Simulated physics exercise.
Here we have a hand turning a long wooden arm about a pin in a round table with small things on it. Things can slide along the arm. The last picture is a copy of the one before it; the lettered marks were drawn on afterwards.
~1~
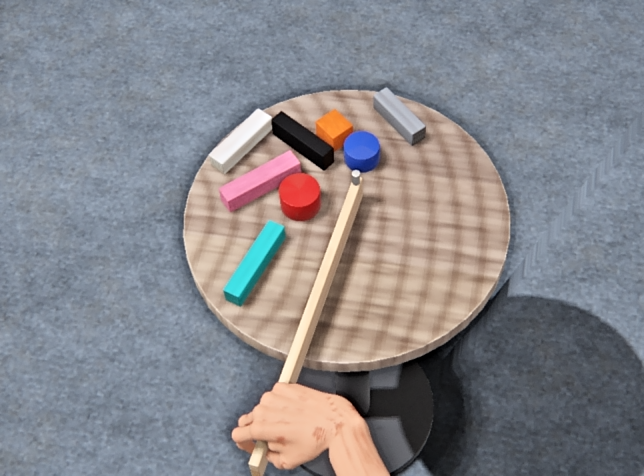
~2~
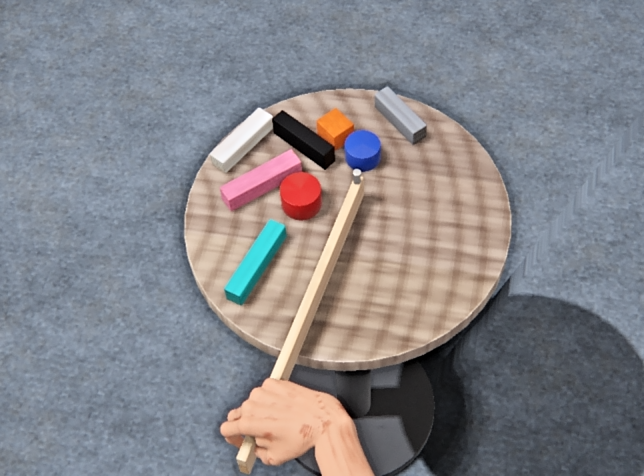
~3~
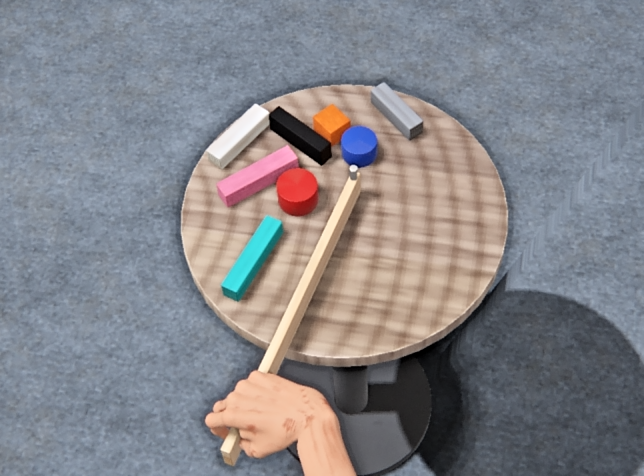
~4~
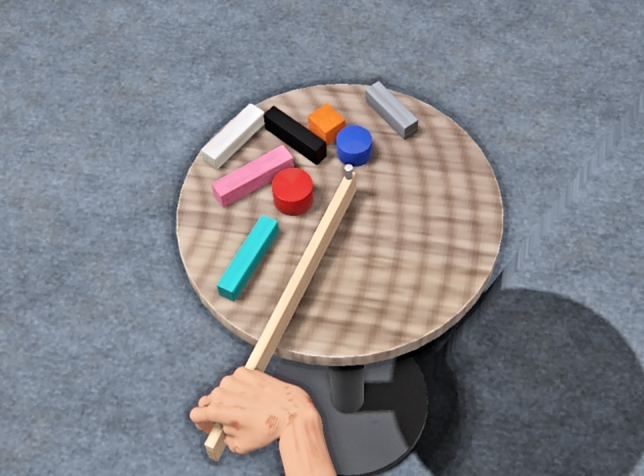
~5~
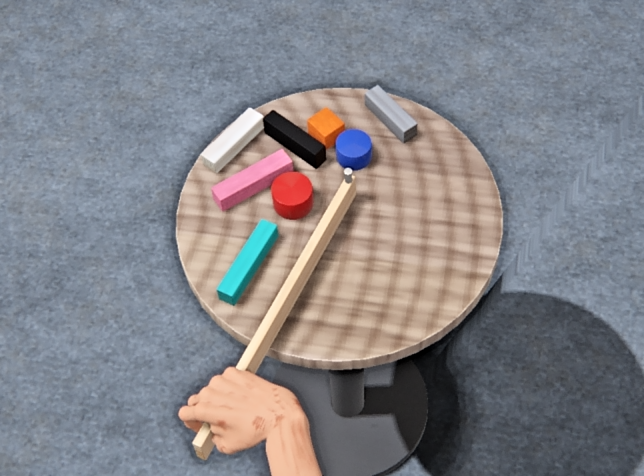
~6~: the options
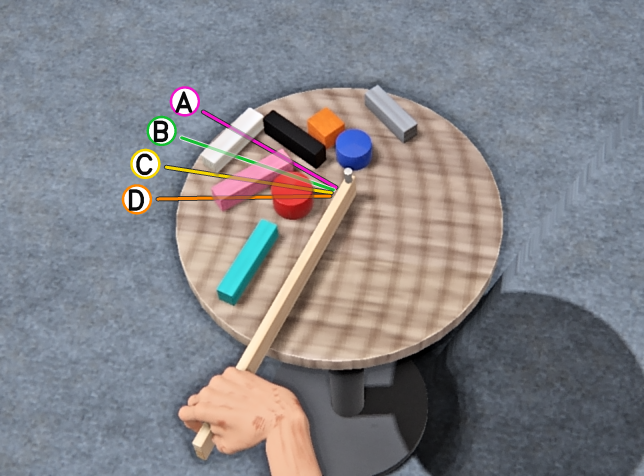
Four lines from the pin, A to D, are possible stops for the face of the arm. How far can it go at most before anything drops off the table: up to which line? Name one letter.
It can go as far as C.
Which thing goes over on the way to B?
It is the white stick.
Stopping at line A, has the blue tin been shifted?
No.
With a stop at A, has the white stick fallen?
By then, yes.
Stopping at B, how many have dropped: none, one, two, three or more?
In all, one.
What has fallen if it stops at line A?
The white stick goes over.
On the marked copy, A at (268, 149); B at (256, 163); C at (248, 180); D at (244, 198).
With C. Early on, arm (262, 234); turquoise stick (237, 250); white stick (233, 140).
Further on, arm (245, 195); turquoise stick (223, 201); pink bar (251, 171).
At the end, arm (247, 165); white stick (228, 127); turquoise stick (225, 164); nothing has fallen.
As for the rest, A drops the white stick; B drops the white stick; D is safe but short.
